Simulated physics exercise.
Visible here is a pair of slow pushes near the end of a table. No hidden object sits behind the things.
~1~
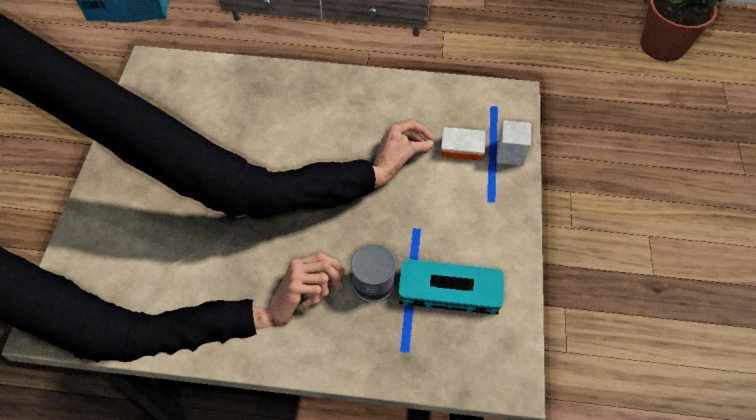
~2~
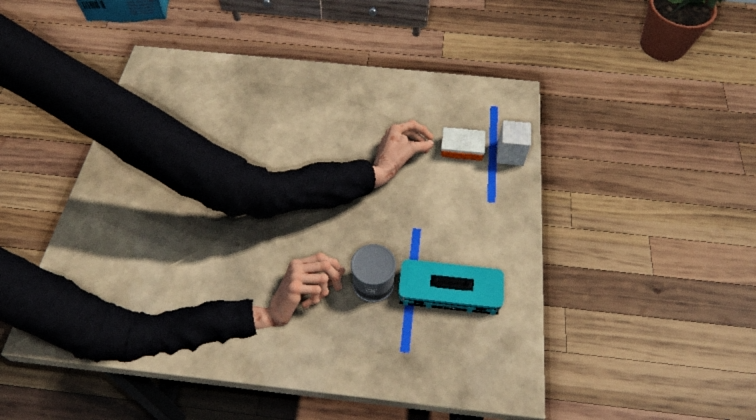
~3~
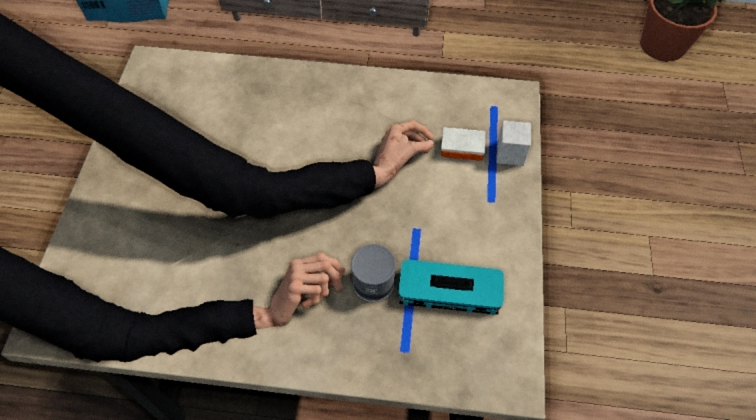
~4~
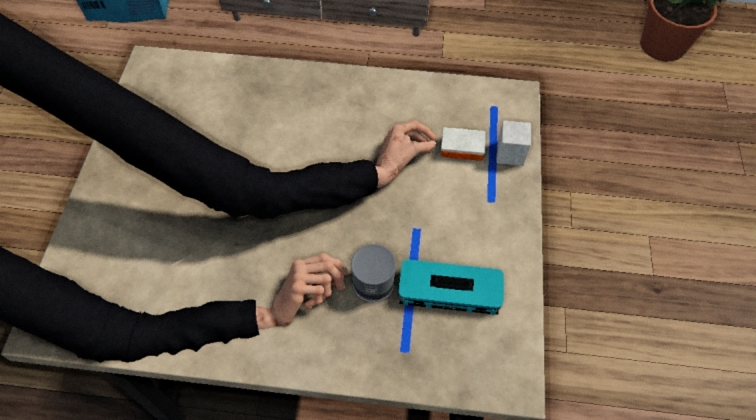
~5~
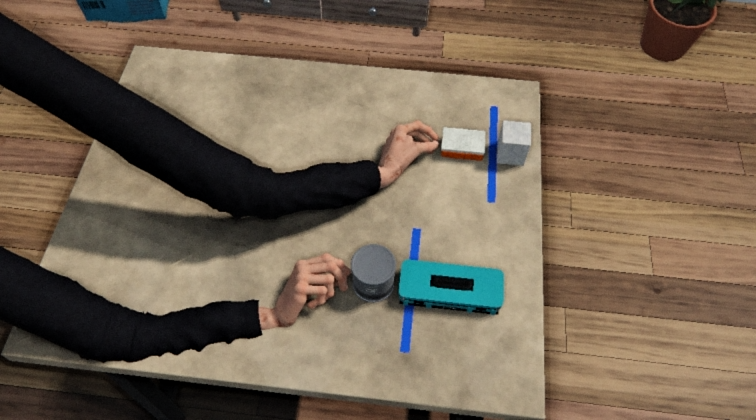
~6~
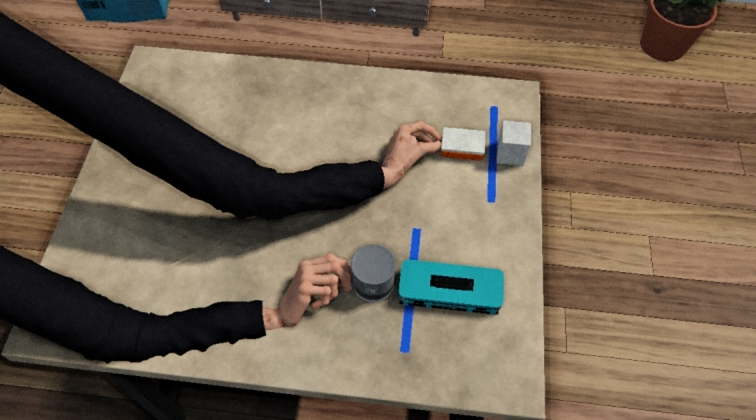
Two hands in black sleeves inching right behind a grey tin and an orange-and-white sponge, the tabletop objects staying almost still.
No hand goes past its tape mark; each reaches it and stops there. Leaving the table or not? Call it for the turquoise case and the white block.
Turquoise case - on the table; white block - off the table.
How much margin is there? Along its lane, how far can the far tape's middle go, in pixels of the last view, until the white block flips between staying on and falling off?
Shift approx. 12 px, direction left.
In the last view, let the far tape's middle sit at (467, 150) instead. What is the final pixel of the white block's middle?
It finishes near (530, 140).
Then, 1.38 s past the last view, turquoise case travelled a little near (510, 294); white block leaning 68° off how it started near (564, 164).
Finally, the turquoise case stays on the table, near (511, 294); the white block goes over the edge, near (547, 309).
